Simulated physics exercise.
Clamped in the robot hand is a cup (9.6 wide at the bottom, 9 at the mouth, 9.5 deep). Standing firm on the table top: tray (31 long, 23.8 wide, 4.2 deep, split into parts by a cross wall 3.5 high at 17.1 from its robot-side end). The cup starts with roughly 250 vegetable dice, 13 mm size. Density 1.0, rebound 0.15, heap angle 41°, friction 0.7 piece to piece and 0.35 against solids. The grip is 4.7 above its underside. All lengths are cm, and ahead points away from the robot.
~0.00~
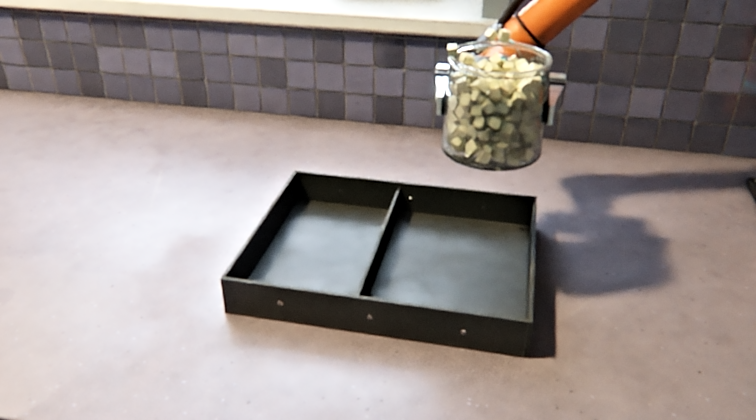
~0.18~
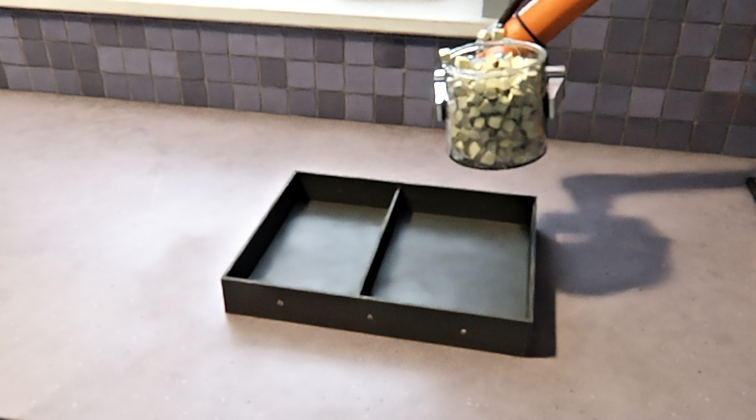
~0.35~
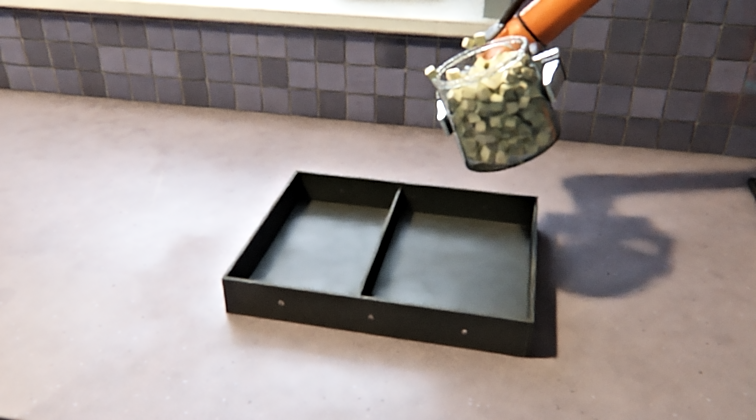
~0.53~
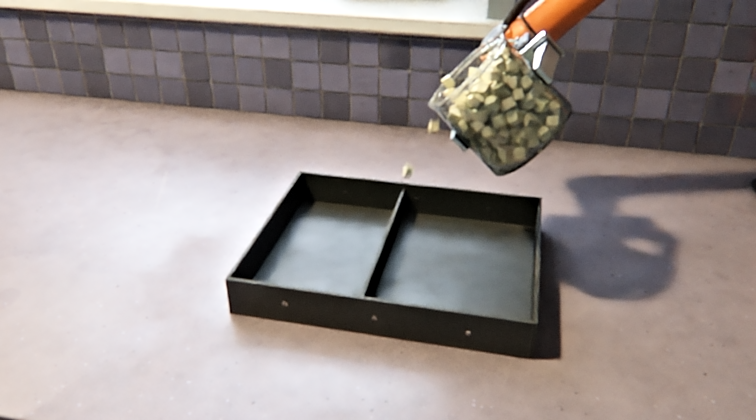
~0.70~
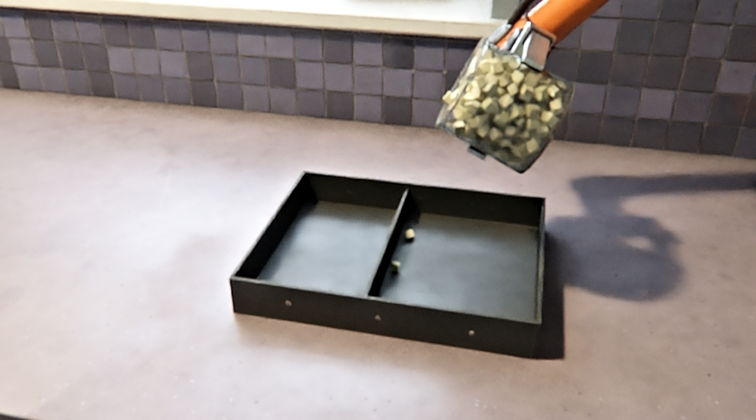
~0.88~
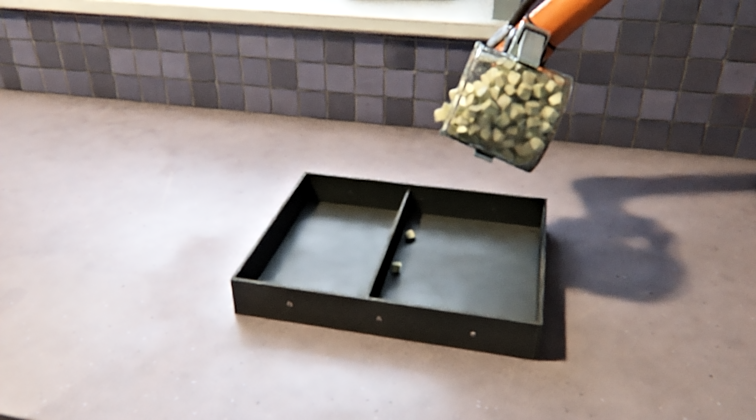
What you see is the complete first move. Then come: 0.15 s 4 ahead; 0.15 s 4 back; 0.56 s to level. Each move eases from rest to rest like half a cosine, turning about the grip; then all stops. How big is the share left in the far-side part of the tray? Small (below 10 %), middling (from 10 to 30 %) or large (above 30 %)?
In the far-side part of the tray the share is small, below 10 %.
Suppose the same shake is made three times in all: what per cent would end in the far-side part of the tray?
In that case some 10 per cent.
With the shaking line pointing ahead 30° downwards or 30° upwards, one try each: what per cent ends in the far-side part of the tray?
Some 5 and 5 per cent.
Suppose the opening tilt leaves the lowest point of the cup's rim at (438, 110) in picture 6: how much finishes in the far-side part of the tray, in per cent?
About 5 per cent.
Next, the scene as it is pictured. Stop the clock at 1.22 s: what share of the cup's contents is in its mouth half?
About 45 per cent.
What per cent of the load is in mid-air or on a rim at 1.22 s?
About 6 per cent.
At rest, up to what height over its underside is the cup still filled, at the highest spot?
Some 9.5 cm.
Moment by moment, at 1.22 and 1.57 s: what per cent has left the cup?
About 10, 15.
After 1.22 s, tilted 71° forward, highest piece 24 above the table; 219 in the cup, 9 in the far-side part, 7 in the robot-side part, 14 in flight or on a rim.
After 1.57 s, tilted 15° forward, highest piece 25 above the table; 217 in the cup, 19 in the robot-side part, 13 in the far-side part.
After 1.94 s, level, highest piece 25 above the table; 217 in the cup, 19 in the robot-side part, 13 in the far-side part.
After 2.99 s, level, highest piece 25 above the table; 217 in the cup, 19 in the robot-side part, 13 in the far-side part.
In the end, 217 in the cup, 19 in the robot-side part, 13 in the far-side part. That is 5 % in the far-side part of the tray.
